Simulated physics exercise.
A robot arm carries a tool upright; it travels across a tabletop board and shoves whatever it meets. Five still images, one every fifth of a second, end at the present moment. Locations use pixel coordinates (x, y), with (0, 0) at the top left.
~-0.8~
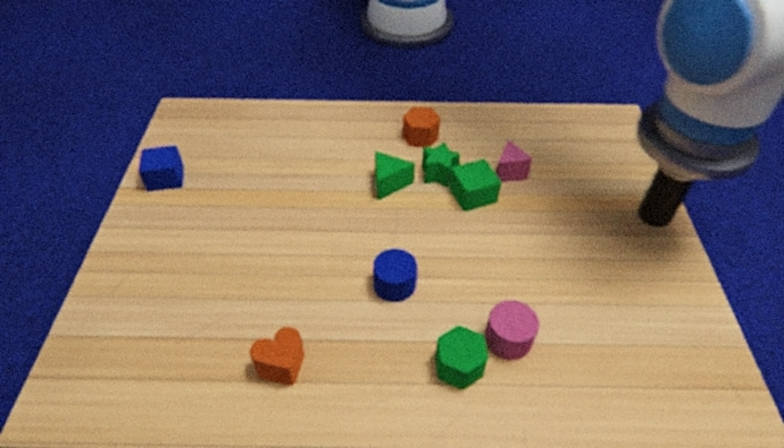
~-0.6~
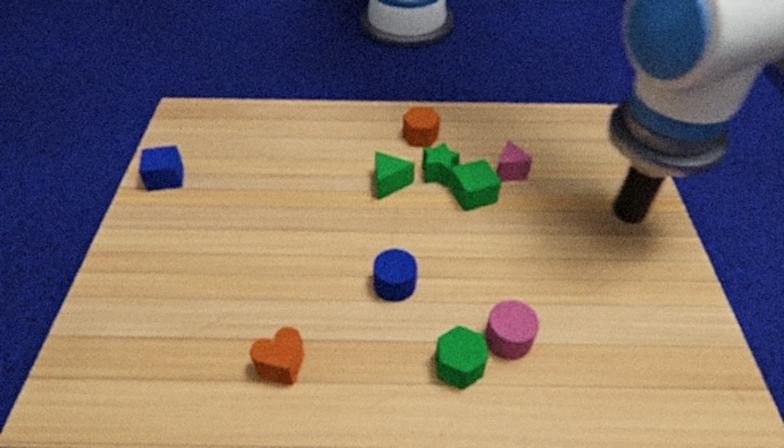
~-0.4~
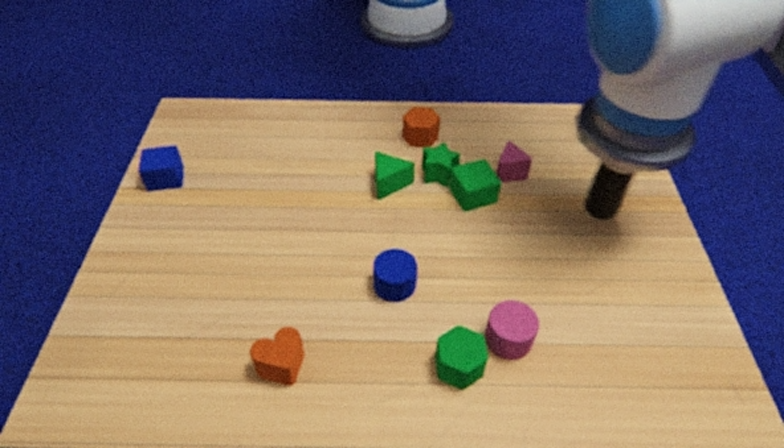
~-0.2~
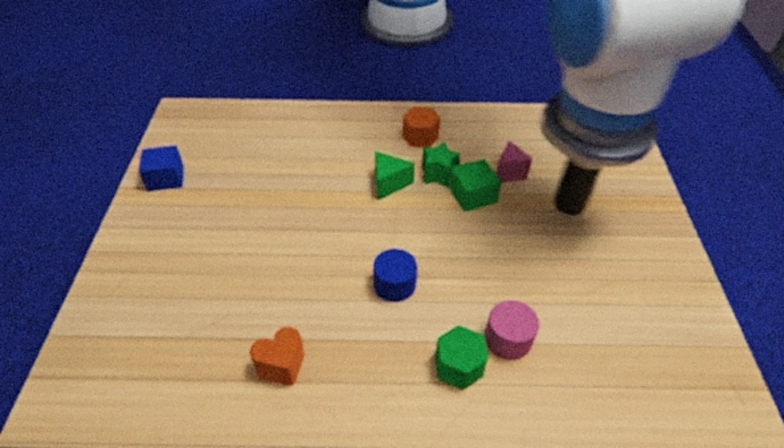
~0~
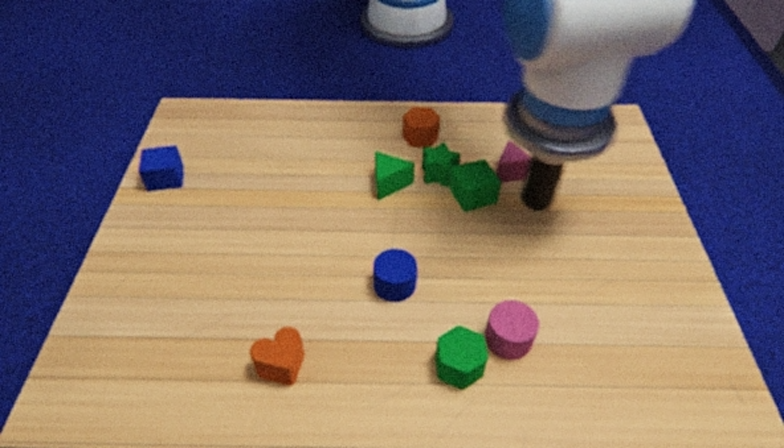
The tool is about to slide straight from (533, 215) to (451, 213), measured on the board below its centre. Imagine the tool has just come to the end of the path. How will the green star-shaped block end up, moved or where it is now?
Once the tool is done, the green star-shaped block is in a new spot.
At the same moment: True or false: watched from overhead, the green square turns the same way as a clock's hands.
True - the claim holds.
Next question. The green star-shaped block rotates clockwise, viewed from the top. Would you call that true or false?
That is true.
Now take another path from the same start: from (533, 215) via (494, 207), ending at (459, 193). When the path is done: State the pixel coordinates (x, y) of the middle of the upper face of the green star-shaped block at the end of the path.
Somewhere near (409, 137).
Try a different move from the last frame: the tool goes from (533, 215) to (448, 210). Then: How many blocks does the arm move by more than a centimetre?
Shifted over 1 cm: Two.
The first path, step by step. Halfway along, tool (493, 200); green star-shaped block (439, 153); green square (471, 172).
At the end, tool (453, 199); green star-shaped block (431, 147), turned 40° clockwise; green square (452, 168), turned 20° clockwise; pink triangular piece unmoved.
